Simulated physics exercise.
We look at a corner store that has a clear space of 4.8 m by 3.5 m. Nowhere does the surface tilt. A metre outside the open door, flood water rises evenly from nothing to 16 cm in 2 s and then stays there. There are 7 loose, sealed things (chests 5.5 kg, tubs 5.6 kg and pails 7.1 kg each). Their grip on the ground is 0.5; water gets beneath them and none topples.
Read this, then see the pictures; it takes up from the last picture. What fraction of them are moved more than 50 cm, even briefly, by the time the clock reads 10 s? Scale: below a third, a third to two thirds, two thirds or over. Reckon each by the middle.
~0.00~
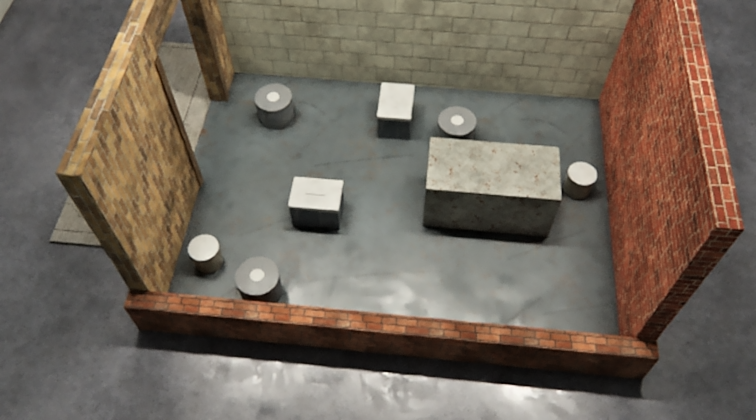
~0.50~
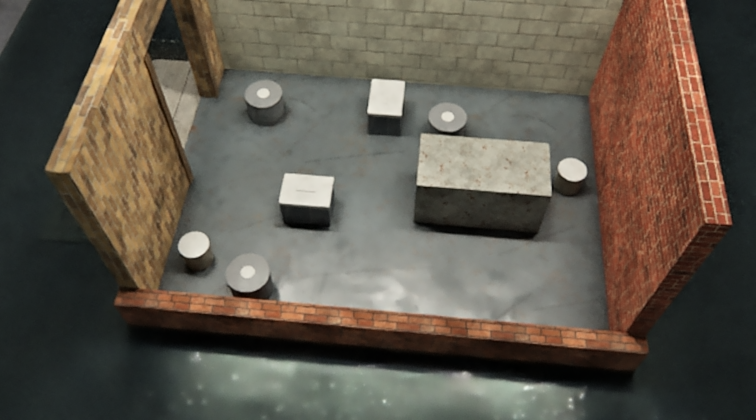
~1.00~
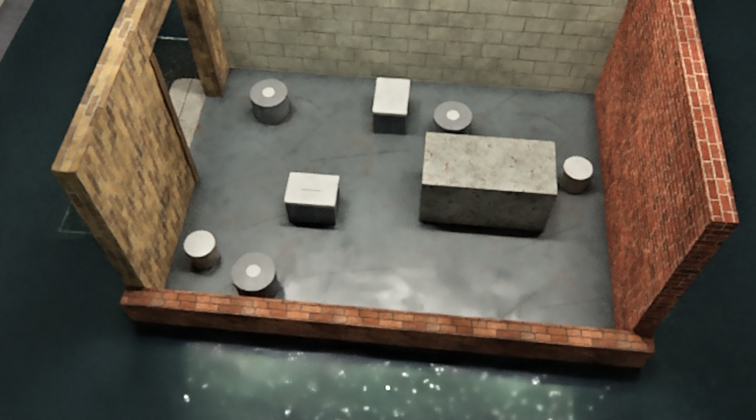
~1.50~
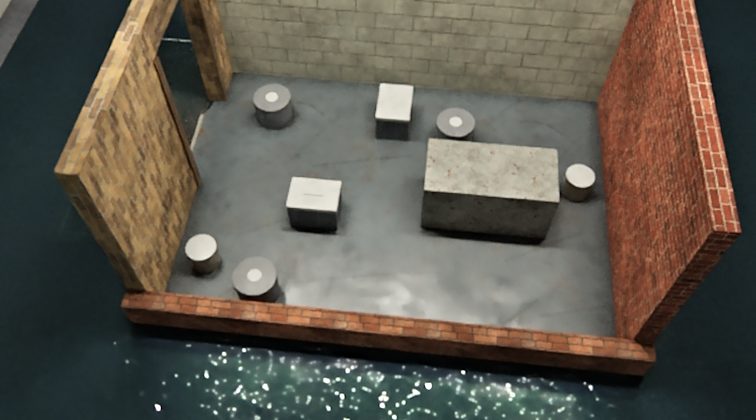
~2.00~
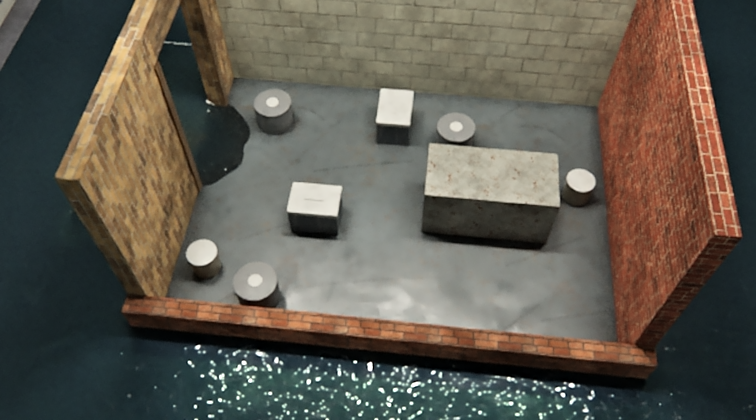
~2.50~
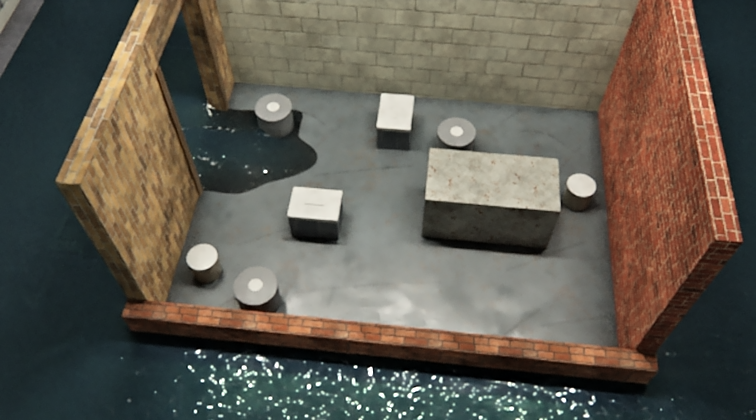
The portion should come out equal to or over two thirds.
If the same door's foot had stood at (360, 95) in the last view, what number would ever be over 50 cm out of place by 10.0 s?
The answer then is 3.
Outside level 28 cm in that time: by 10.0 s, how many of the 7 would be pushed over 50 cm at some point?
Then 6 of them.
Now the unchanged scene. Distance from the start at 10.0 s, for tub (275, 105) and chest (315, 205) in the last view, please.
One is off by 300 cm, the other by 140 cm, in the order asked.
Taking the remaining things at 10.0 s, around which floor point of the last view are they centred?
That lands at roughly (451, 240).
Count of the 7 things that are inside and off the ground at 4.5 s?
The number is 2.
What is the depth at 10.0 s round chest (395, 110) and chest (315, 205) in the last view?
First roughly 11 cm, second roughly 6 cm.
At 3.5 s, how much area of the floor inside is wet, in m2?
I'd estimate close to 5.0 m2.
After 3.5 s 1 of 7 are over 50 cm from their spots; 0 afloat.
After 4.5 s 2 of 7 are over 50 cm from their spots; 2 afloat.
After 7.0 s 4 of 7 are over 50 cm from their spots; 4 afloat.
After 10.0 s 5 of 7 are over 50 cm from their spots, and 5 have been at some point; 4 afloat.
